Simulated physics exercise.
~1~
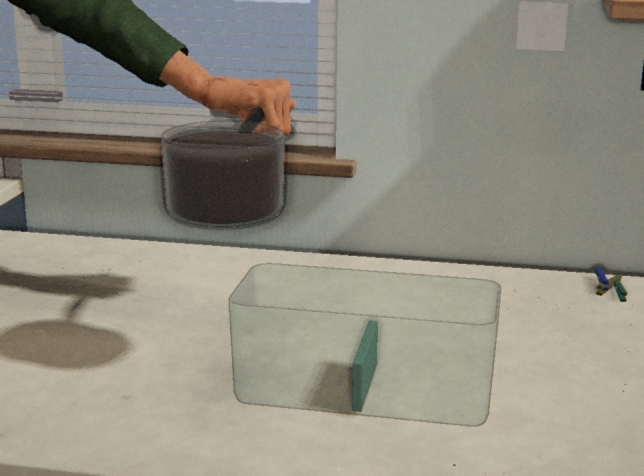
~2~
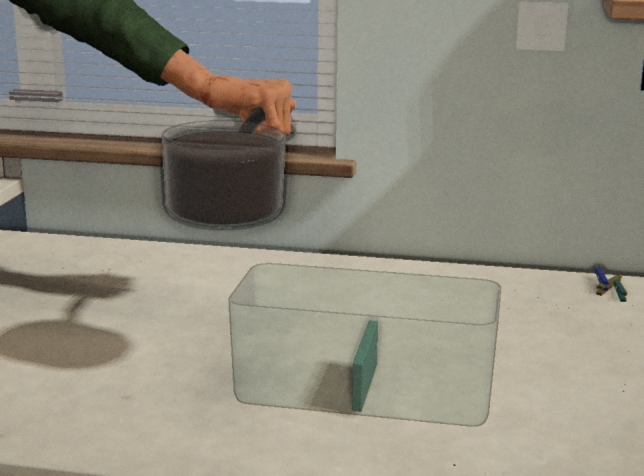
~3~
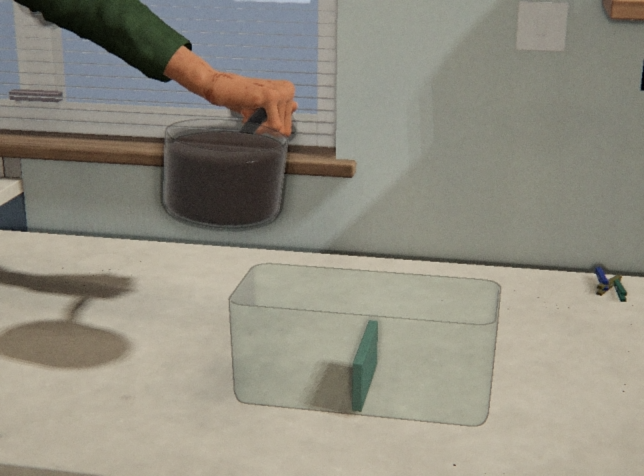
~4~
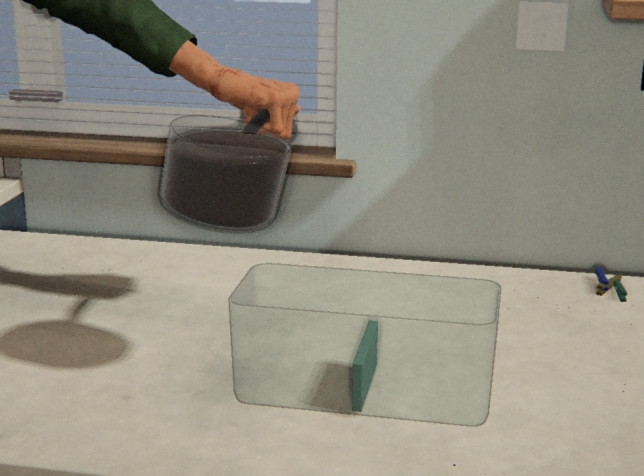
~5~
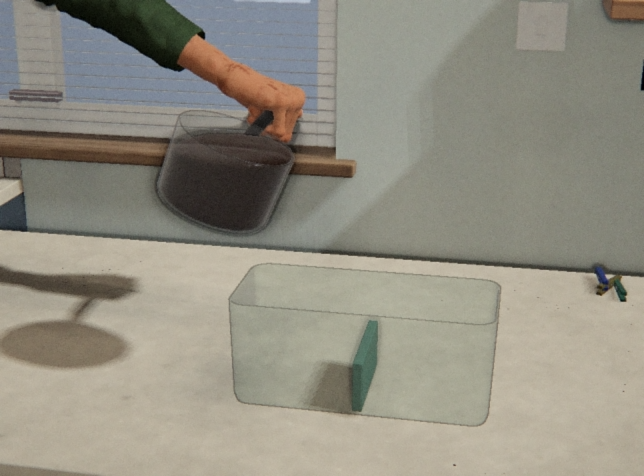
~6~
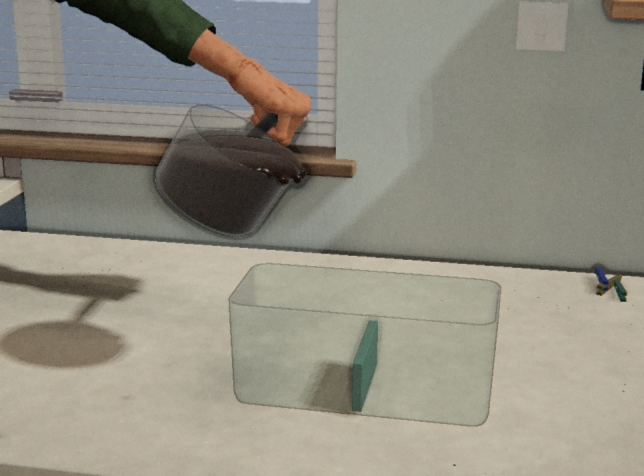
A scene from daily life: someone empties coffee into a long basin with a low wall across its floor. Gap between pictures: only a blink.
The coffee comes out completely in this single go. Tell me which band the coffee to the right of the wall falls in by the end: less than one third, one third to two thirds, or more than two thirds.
It falls in the less than one third band.
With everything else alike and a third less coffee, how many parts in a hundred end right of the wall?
Near 0 in a hundred.
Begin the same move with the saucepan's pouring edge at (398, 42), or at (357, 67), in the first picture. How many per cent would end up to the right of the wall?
It comes out at around 75 percent and then around 90 percent.
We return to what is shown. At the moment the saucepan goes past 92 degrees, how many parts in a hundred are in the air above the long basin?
Around 35 percent.
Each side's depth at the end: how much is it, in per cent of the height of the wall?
Left side 80 percent, right side 10 percent.
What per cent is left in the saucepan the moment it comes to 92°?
It still holds around 40 per cent there.
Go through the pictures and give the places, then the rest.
In the first frame, it leans 0°; its right rim is at (282, 139); the coffee meets the walls at (170, 142) and (281, 148); the long basin's rim runs from (241, 284) to (498, 304); the wall's top is at (366, 342).
In the second frame, it leans 1°; its right rim is at (283, 141); the coffee meets the walls at (170, 142) and (281, 149).
In the third frame, it leans 6°; its right rim is at (285, 145); the coffee meets the walls at (172, 141) and (284, 151).
In the fourth frame, it leans 12°; its right rim is at (288, 153); the coffee meets the walls at (174, 141) and (287, 152).
In the fifth frame, it leans 21°; its right rim is at (291, 163); the coffee meets the walls at (175, 146) and (292, 155).
In the sixth frame, it leans 32°; its right rim is at (292, 176); the coffee meets the walls at (171, 148) and (293, 166); 3 per cent is over the edge.
A moment on, the saucepan is tipped on its side and 38 per cent is still to pour, 24 is left of the wall and 5 right of it.
Next, the saucepan is tipped right over and 7 per cent is still to pour, 77 is left of the wall and 8 right of it.
Then the saucepan is tipped right over and 0 per cent is still to pour, 85 is left of the wall and 10 right of it.
Later the saucepan is tipped right over and 0 per cent is still to pour, 85 is left of the wall and 10 right of it.
At rest 85 per cent lies left of the wall, 10 right of it and 4 outside.
